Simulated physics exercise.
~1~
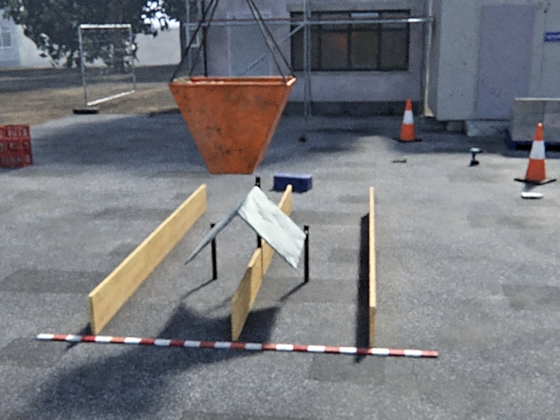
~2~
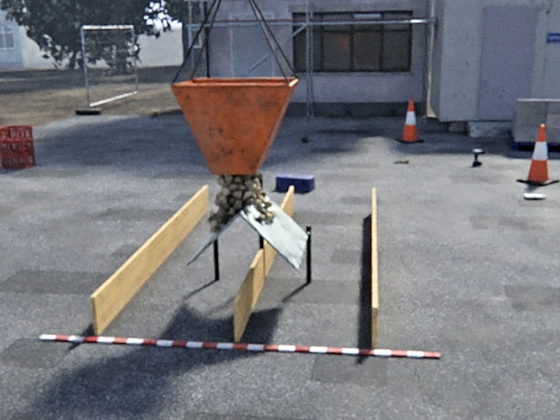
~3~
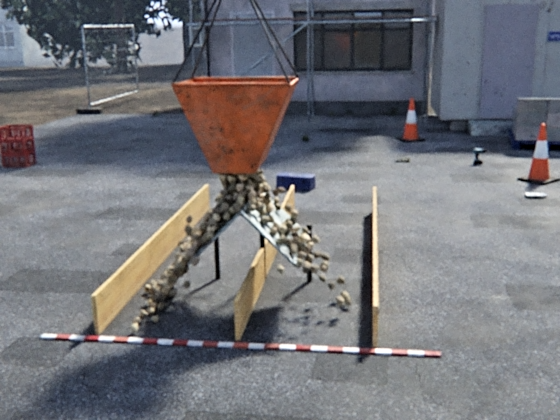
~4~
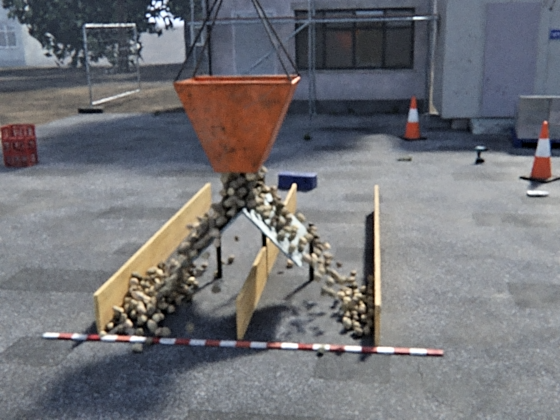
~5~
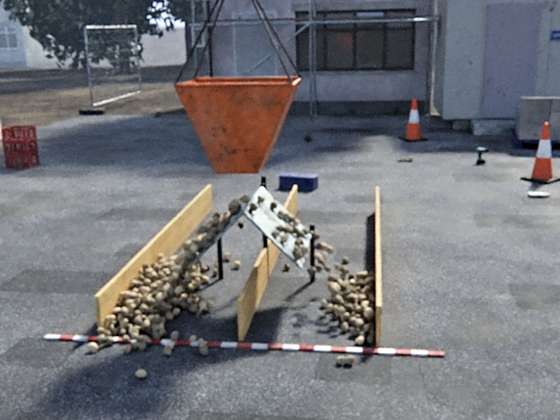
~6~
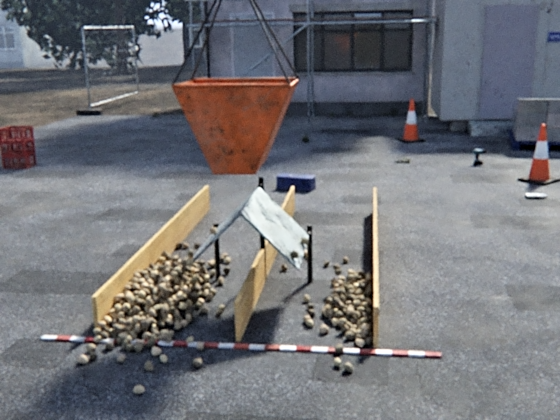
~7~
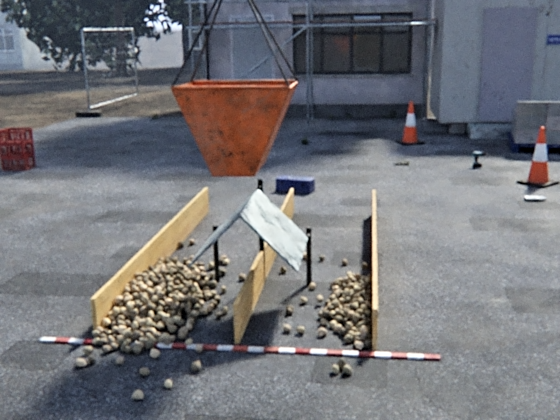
Orange skip releasing rounded cobbles onto a steel ridge, the stones splitting between two planked bays, with the larger pile left.
